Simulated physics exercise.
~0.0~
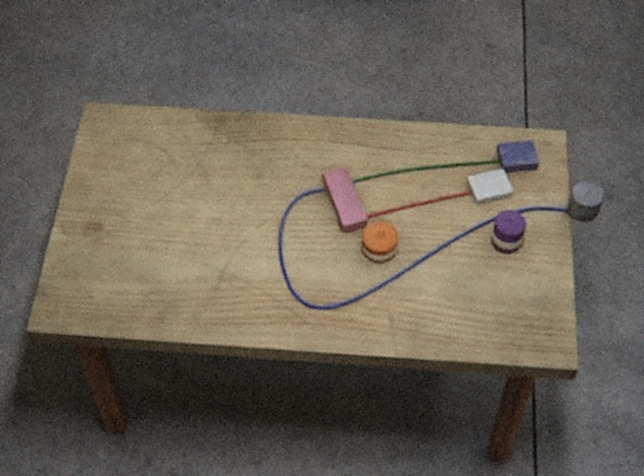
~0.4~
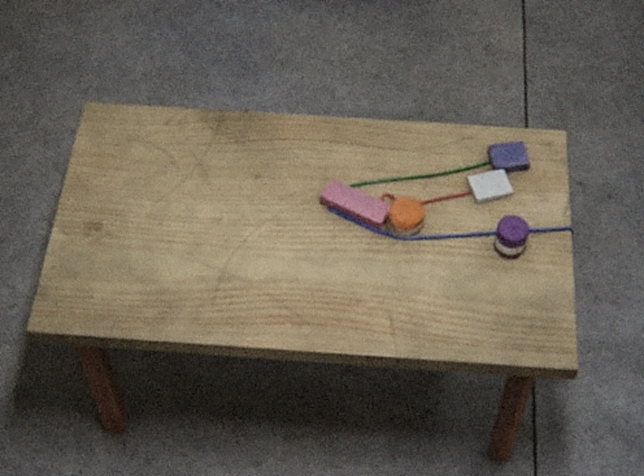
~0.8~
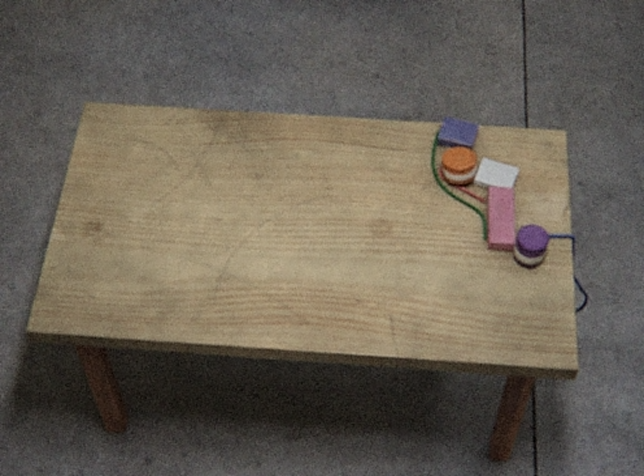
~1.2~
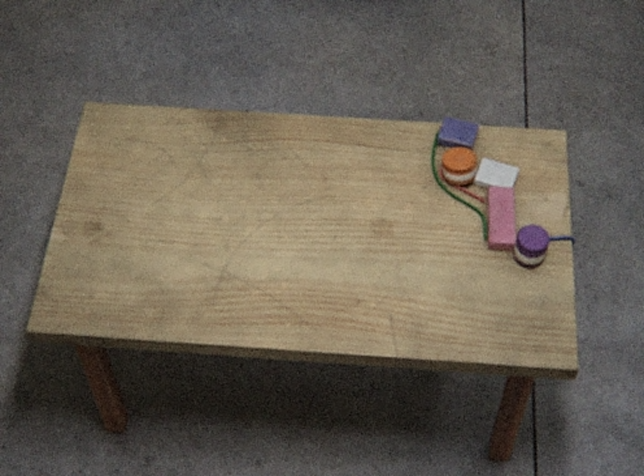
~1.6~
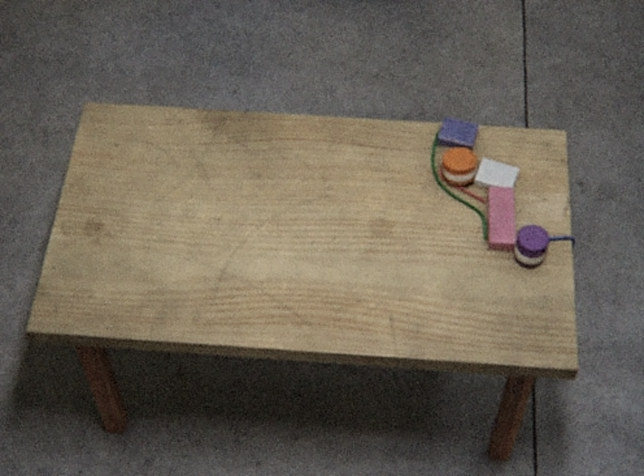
We see a grey speaker drop off the right side of a wooden workbench, its blue cable dragging the pink strip rightward and shifting the orange canister, blue drive and purple canister, until all rest clustered by the white reader near the right edge, the speaker out of view.
